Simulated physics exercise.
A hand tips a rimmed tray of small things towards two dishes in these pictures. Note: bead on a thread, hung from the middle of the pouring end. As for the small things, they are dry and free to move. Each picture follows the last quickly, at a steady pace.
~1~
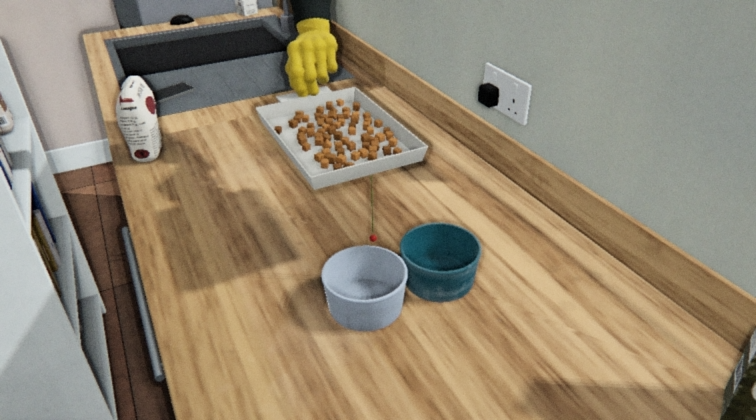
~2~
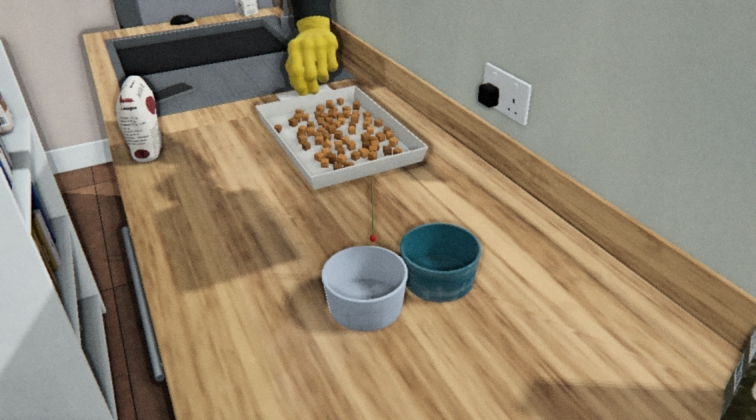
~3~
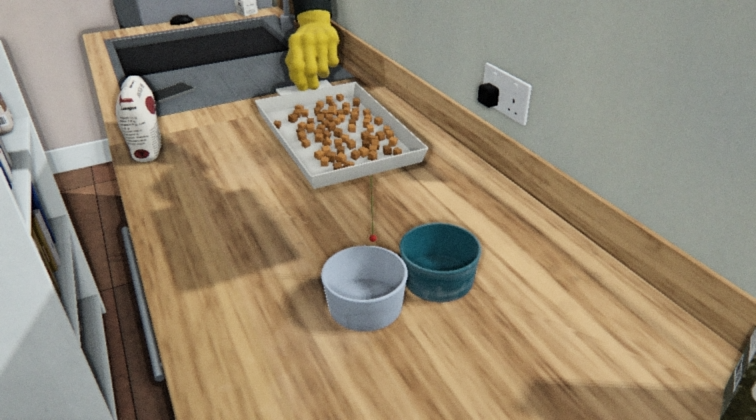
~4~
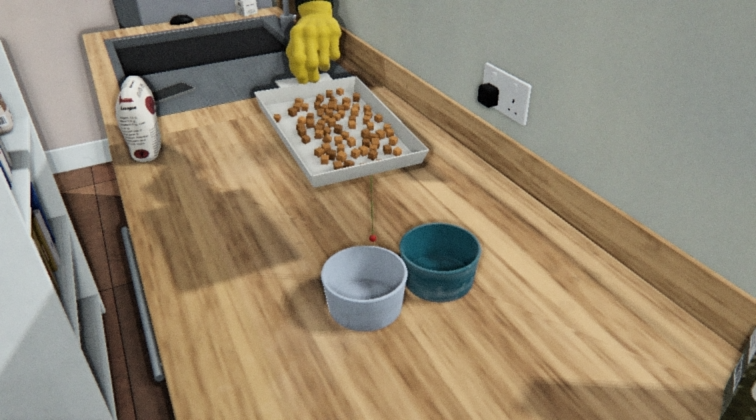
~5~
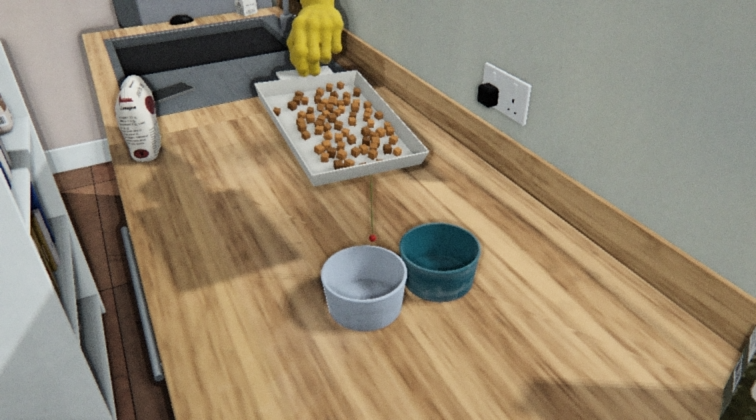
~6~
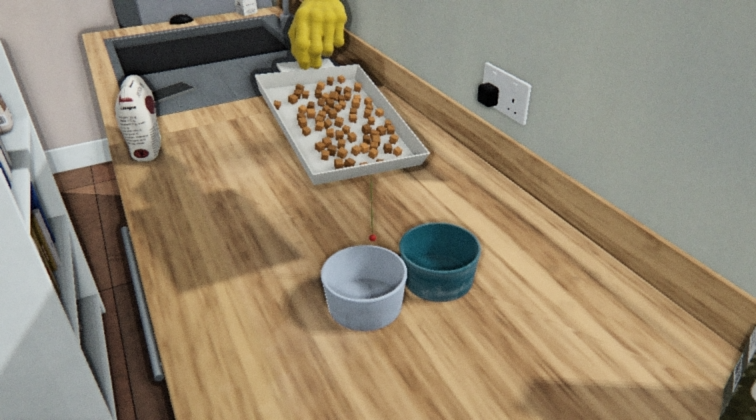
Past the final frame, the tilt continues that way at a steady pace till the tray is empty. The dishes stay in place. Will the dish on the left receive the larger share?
No - the one on the right does.
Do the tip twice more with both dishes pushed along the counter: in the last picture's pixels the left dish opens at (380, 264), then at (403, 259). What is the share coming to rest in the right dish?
50 %, 20 %.
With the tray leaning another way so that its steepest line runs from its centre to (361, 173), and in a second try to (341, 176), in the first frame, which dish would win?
One: The left-hand dish. Two: The left dish.
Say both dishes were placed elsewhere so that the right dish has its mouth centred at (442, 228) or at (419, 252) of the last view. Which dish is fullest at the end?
The dish to the right, then the dish to the right.
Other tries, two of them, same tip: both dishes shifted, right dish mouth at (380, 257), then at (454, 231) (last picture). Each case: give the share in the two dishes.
First case 20 in a hundred, second case 70 in a hundred.
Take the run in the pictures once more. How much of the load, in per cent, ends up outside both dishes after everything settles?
Roughly 10 in a hundred.
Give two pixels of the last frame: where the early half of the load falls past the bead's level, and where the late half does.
I'd put it at roughly (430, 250), and after that at roughly (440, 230).
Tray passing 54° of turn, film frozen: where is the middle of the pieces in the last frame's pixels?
Around (387, 132).
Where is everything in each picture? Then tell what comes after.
In the first picture, corners of the pouring end at (313, 174) and (422, 146), level; middle of the load at (338, 136), brown sugar cubes; left dish at (384, 311); right dish at (461, 282); bead on its thread at (373, 238).
In the second picture, corners of the pouring end at (314, 174) and (423, 146), level; middle of the load at (338, 135).
In the third picture, corners of the pouring end at (314, 173) and (423, 147), tipped barely, lowest at the right corner; middle of the load at (338, 133).
In the fourth picture, corners of the pouring end at (314, 173) and (423, 149), tipped a little, lowest at the right corner; middle of the load at (338, 129).
In the fifth picture, corners of the pouring end at (315, 172) and (424, 150), tipped a little, lowest at the right corner; middle of the load at (338, 126).
In the sixth picture, corners of the pouring end at (316, 171) and (424, 151), tipped a little, lowest at the right corner; middle of the load at (339, 122); left dish at (383, 311); right dish at (461, 282).
Soon, tray tipped steeply; all on the tray.
A while on, tray tipped right over; all on the tray.
Towards the end, tray tipped past a quarter turn; a small part in the left dish; most in the right dish; a small part outside both.
Finally, tray tipped past a quarter turn; a small part in the left dish; most in the right dish; a small part outside both.
